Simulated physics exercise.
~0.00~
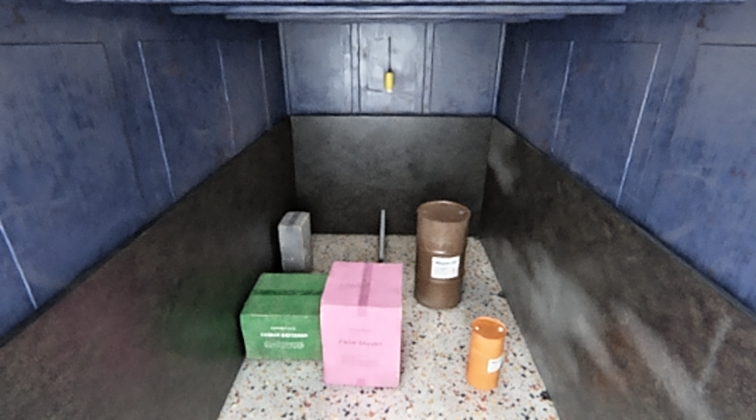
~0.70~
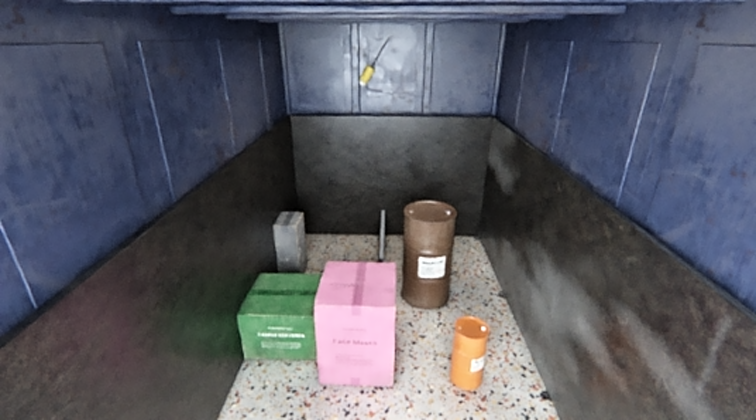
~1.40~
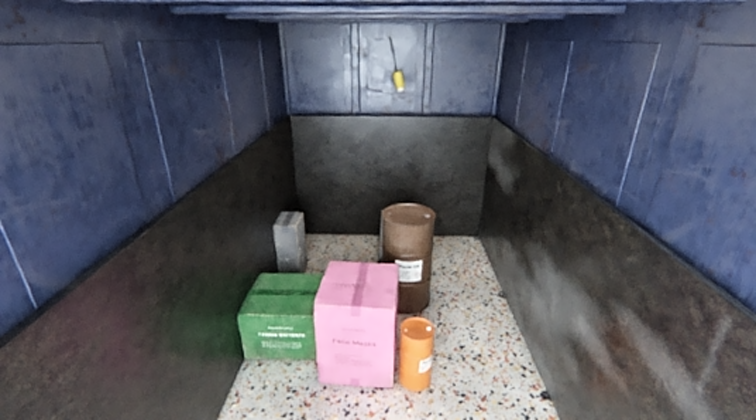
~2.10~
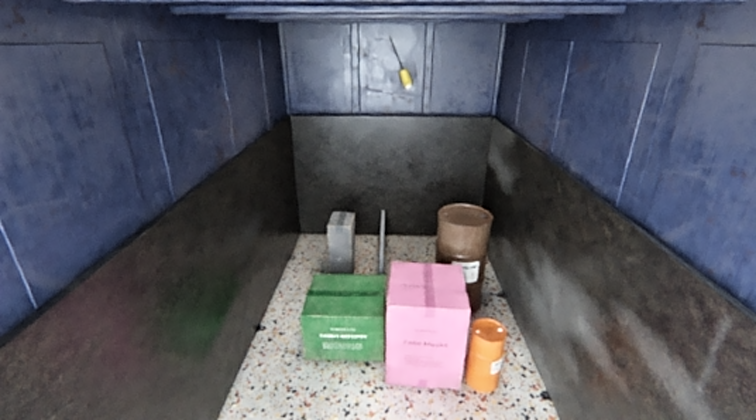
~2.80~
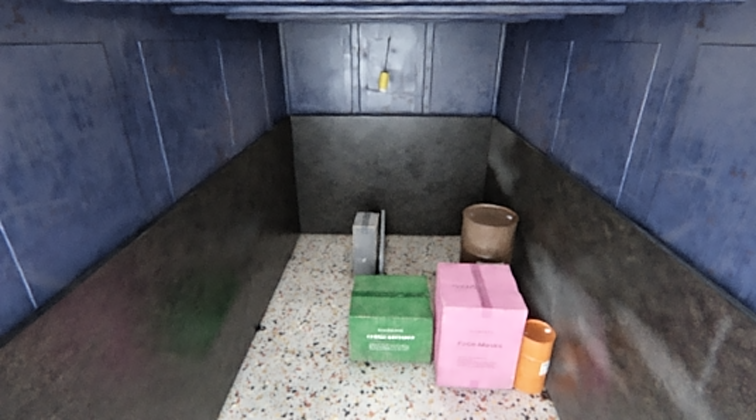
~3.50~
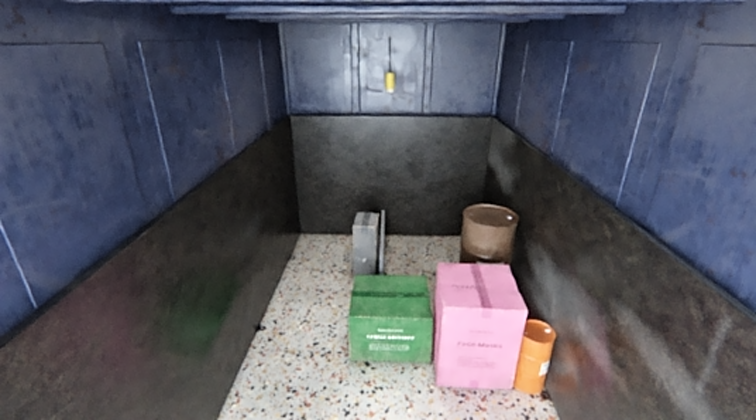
A tall pink box stands beside a lower green box near the front of a van's load bay, seen from a fixed view facing forwards between dark walls. A small grey box stands behind them, with a brown drum and a smaller orange canister to the right, while a yellow object hangs at the far wall. The load shifts slightly left, then the drum and canister slide further left, the canister ending close beside the pink box. Everything then slides well to the right. All five finish upright and still, right of where they began.
